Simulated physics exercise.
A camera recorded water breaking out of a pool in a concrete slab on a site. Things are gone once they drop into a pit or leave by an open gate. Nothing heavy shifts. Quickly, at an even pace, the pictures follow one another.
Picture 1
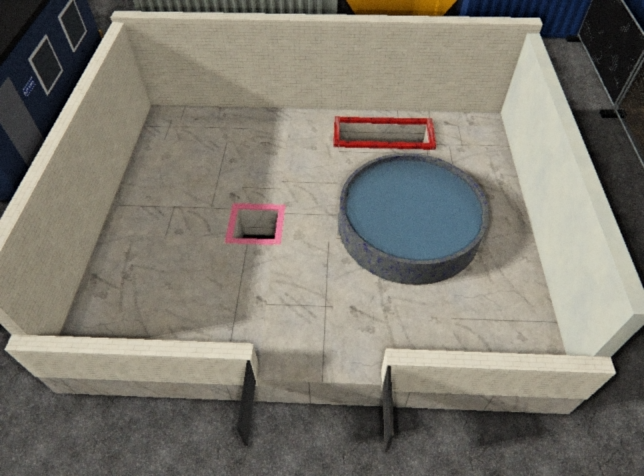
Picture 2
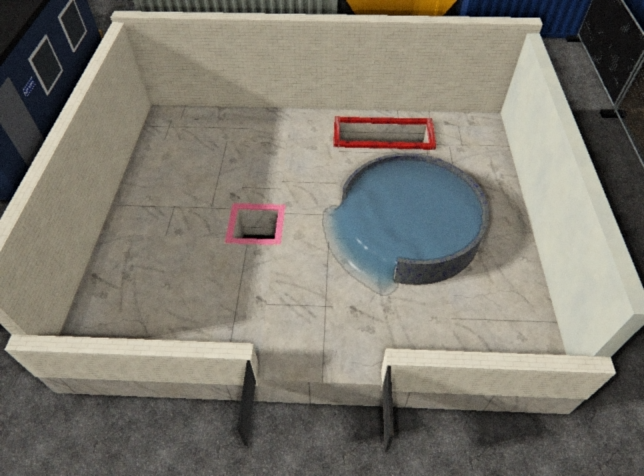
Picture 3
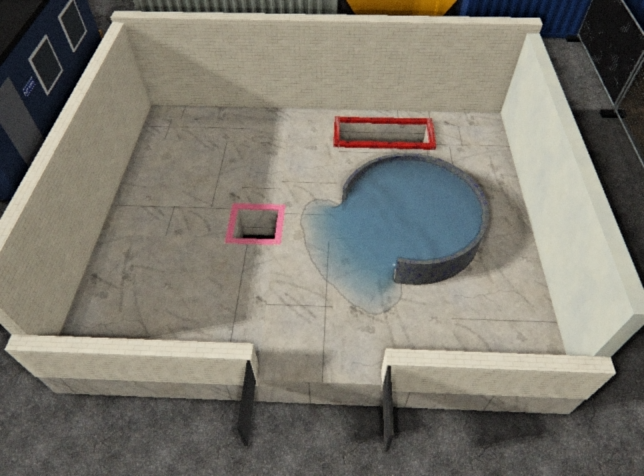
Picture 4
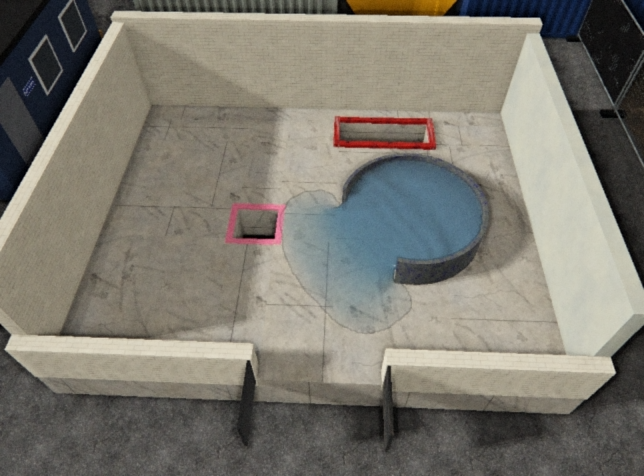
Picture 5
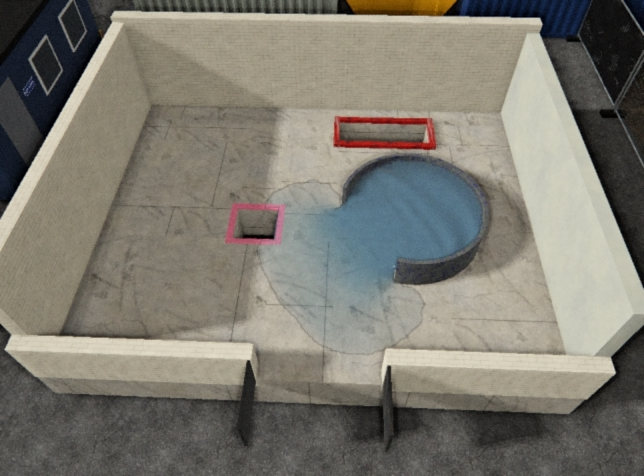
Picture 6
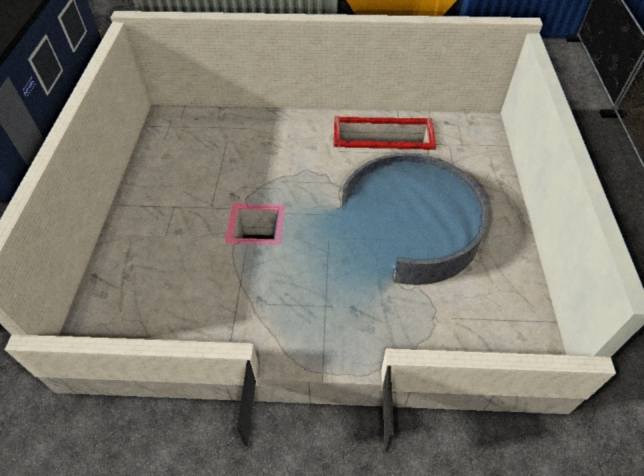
A walled concrete slab with pale, low-sided walls and a front opening between two dark open gates is seen from above by a still camera. A round grey-rimmed pool of blue water stands right of centre, with a red-framed rectangular pit behind it and a pink-framed square pit to its left. The pool's front-left side opens, and water pours out, spreading leftward and forward in a widening, thinning sheet that reaches the pink-framed pit and the front opening.
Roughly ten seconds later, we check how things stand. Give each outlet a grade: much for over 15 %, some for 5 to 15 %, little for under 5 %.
Grades: Gate - much, pink pit - much, red pit - little.
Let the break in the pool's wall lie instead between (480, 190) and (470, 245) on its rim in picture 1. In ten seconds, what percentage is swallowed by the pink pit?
In percent, pink takes 4.
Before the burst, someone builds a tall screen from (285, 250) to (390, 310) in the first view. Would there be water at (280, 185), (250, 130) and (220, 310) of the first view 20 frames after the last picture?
As listed: Flooded, flooded, no water.
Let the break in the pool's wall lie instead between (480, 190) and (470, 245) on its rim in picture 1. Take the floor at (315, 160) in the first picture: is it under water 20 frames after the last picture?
Check at the given point: Unwetted.
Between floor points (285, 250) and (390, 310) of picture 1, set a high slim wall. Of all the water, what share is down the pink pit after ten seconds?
Share for the pink pit - 35 percent.
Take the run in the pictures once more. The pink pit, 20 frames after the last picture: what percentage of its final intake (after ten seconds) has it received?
Share at that point: Close to 60 in a hundred.
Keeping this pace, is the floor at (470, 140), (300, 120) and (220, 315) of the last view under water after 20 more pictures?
Point by point: Unwetted; unwetted; swamped.
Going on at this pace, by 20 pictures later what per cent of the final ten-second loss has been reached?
Near 60 in a hundred, I reckon.
A moment on, water covers 30 % of the floor; the gate 2 %, the pink pit 4 %, the red pit 0 %.
Next, water covers 35 % of the floor; the gate 6 %, the pink pit 7 %, the red pit 0 %.
Then, water covers 35 % of the floor; the gate 11 %, the pink pit 11 %, the red pit 0 %.
Later, water covers 55 % of the floor; the gate 16 %, the pink pit 15 %, the red pit 0 %.
In the end, water covers 70 % of the floor; the gate 20 %, the pink pit 19 %, the red pit 0 %.
